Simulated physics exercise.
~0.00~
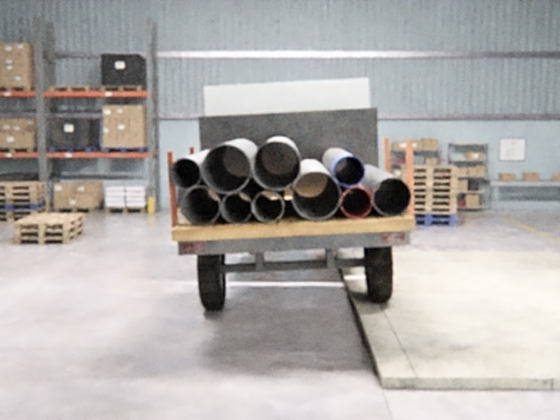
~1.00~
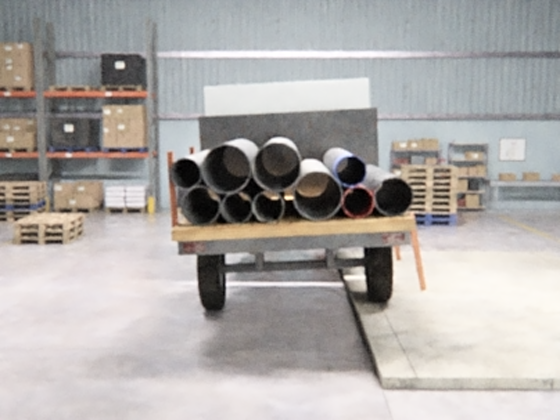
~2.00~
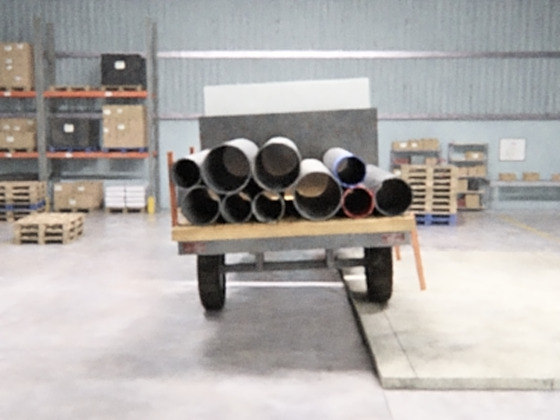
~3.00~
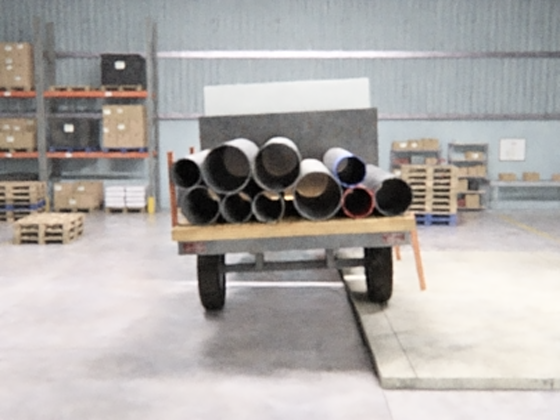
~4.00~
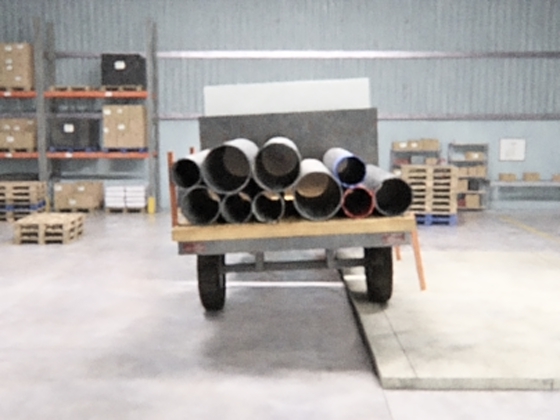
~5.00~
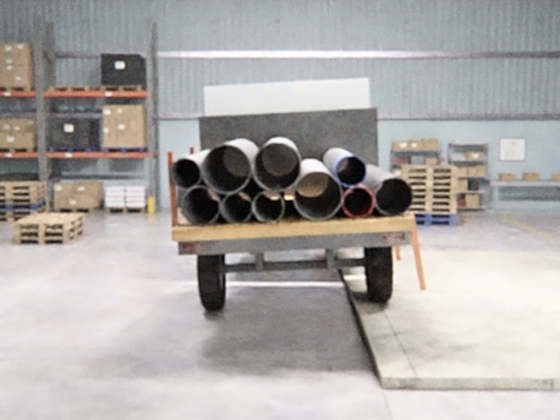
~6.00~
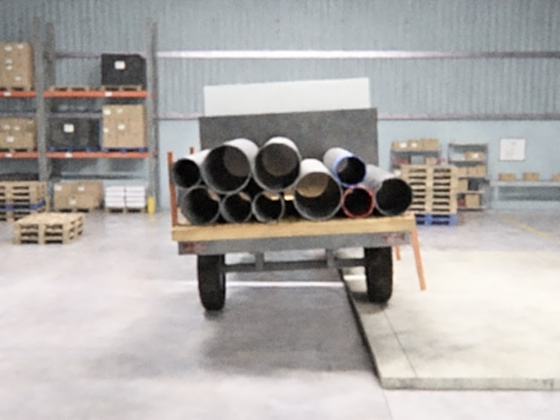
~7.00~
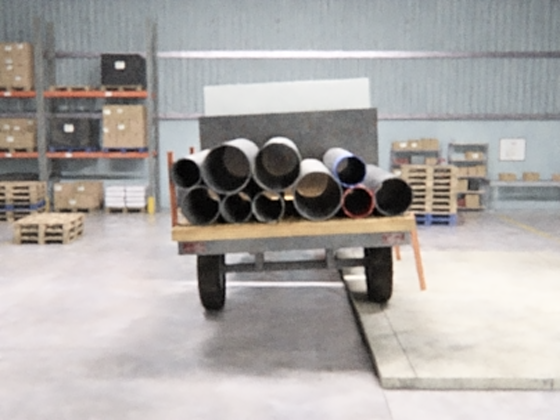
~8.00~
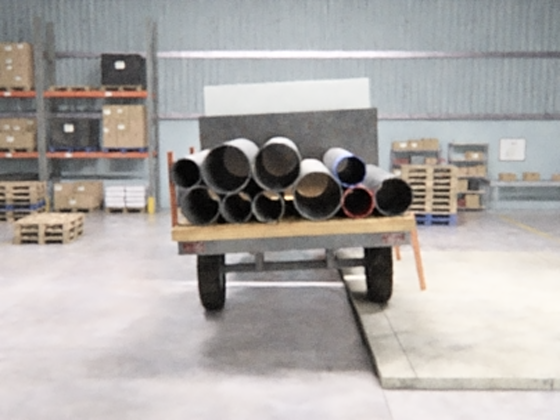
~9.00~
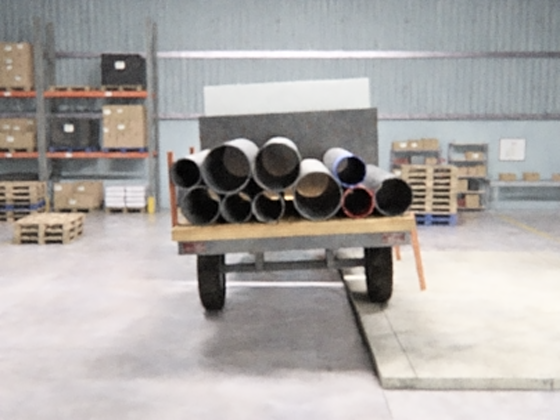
The clip shows the tail end of a flatbed lorry in a warehouse, loaded with stacked pipes, one blue and one red. The orange posts on the right swing out and down beside the deck, while the left side holds, and the pipes stay in place on the deck.
